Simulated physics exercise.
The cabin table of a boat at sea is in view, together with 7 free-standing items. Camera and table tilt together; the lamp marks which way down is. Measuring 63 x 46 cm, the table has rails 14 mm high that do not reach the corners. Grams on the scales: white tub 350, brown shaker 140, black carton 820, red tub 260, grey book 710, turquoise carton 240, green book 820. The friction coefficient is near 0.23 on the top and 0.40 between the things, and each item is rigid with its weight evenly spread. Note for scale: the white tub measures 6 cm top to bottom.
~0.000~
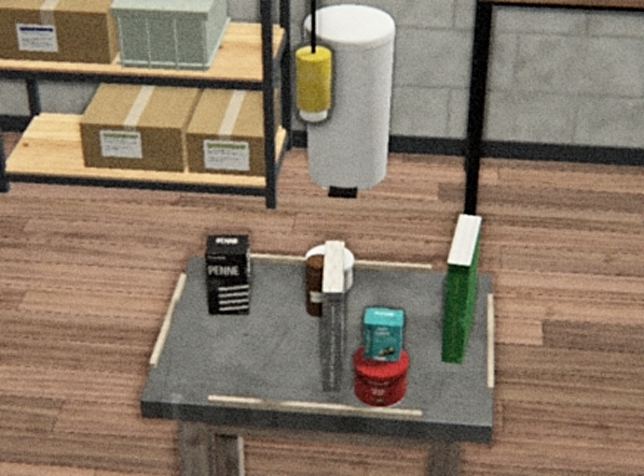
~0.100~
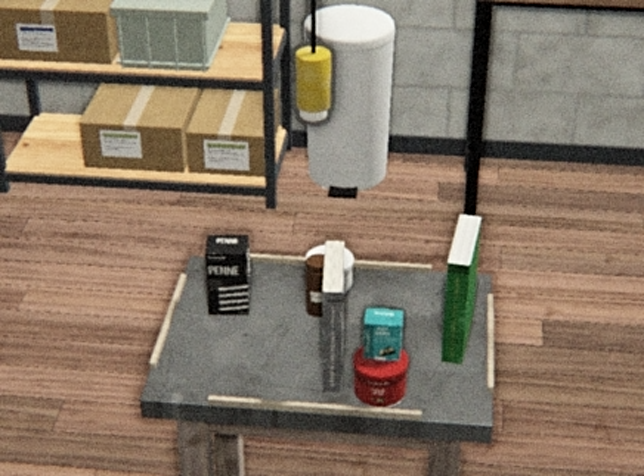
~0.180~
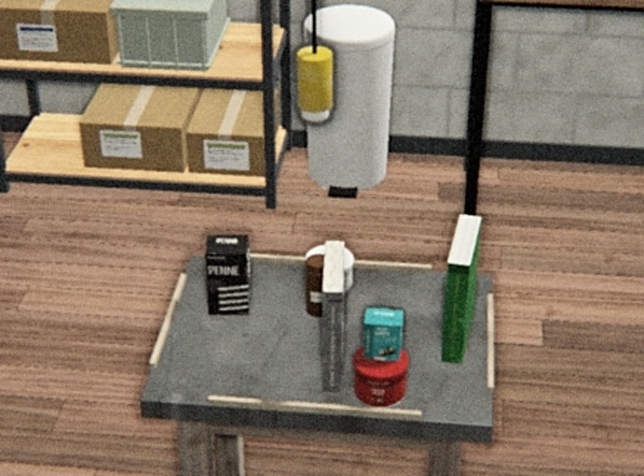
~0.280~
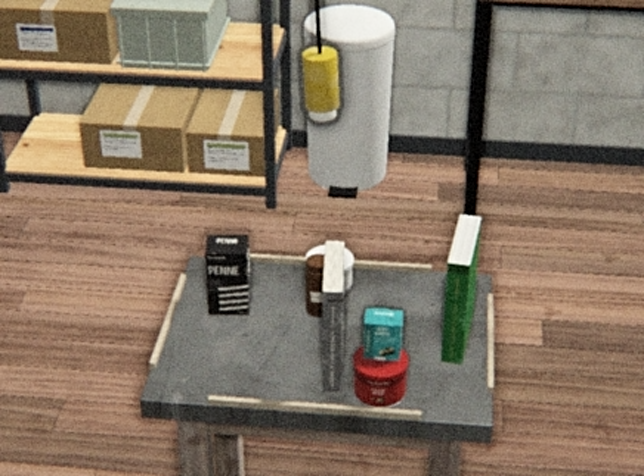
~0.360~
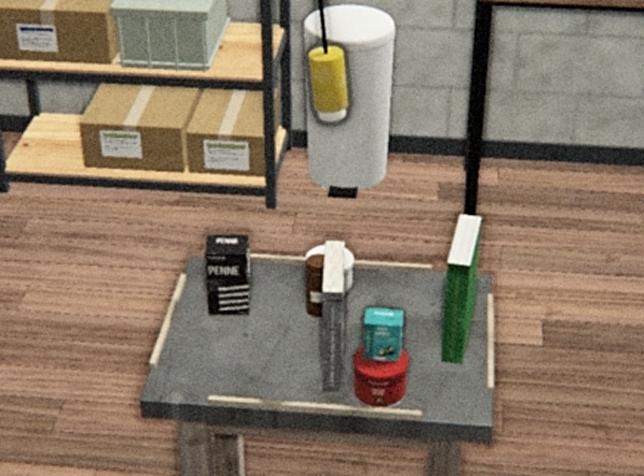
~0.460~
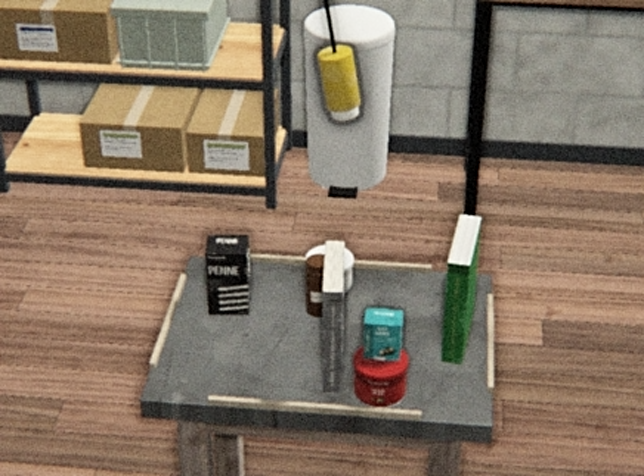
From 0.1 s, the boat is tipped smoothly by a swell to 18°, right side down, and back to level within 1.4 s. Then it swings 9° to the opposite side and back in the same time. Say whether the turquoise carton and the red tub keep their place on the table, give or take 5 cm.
The turquoise carton is going to change position. The red tub is going to change position.
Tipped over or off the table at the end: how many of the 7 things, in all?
The answer: 3.
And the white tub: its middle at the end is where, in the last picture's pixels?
In the last view, its centre sits near (391, 275).
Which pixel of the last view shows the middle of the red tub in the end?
Near (468, 386).
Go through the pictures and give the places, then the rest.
In the first frame, boat level; turquoise carton (383, 335); red tub (380, 376).
In the second frame, boat level; black carton (228, 275); grey book (334, 317).
In the third frame, boat level; green book (461, 290).
In the fourth frame, boat heeled 3°, right side down; brown shaker (318, 285); black carton (228, 275).
In the fifth frame, boat heeled 5°, right side down; grey book (334, 317); green book (461, 290).
In the sixth frame, boat heeled 9°, right side down; turquoise carton (383, 335); red tub (380, 376).
Around 0.96 s, boat heeled 16°, right side down; green book now off the table; turquoise carton shifted 13 cm near (455, 342); red tub shifted 10 cm near (433, 378).
Around 1.26 s, boat heeled 5°, right side down; turquoise carton now off the table; red tub shifted 16 cm near (468, 386); grey book on its side.
Finally (4.9 s), off the table, turquoise carton and green book; on their side or leaning hard on the table, grey book; not toppled but over 5 cm from the start, white tub, brown shaker, black carton and red tub. In the last view, red tub near (468, 386).
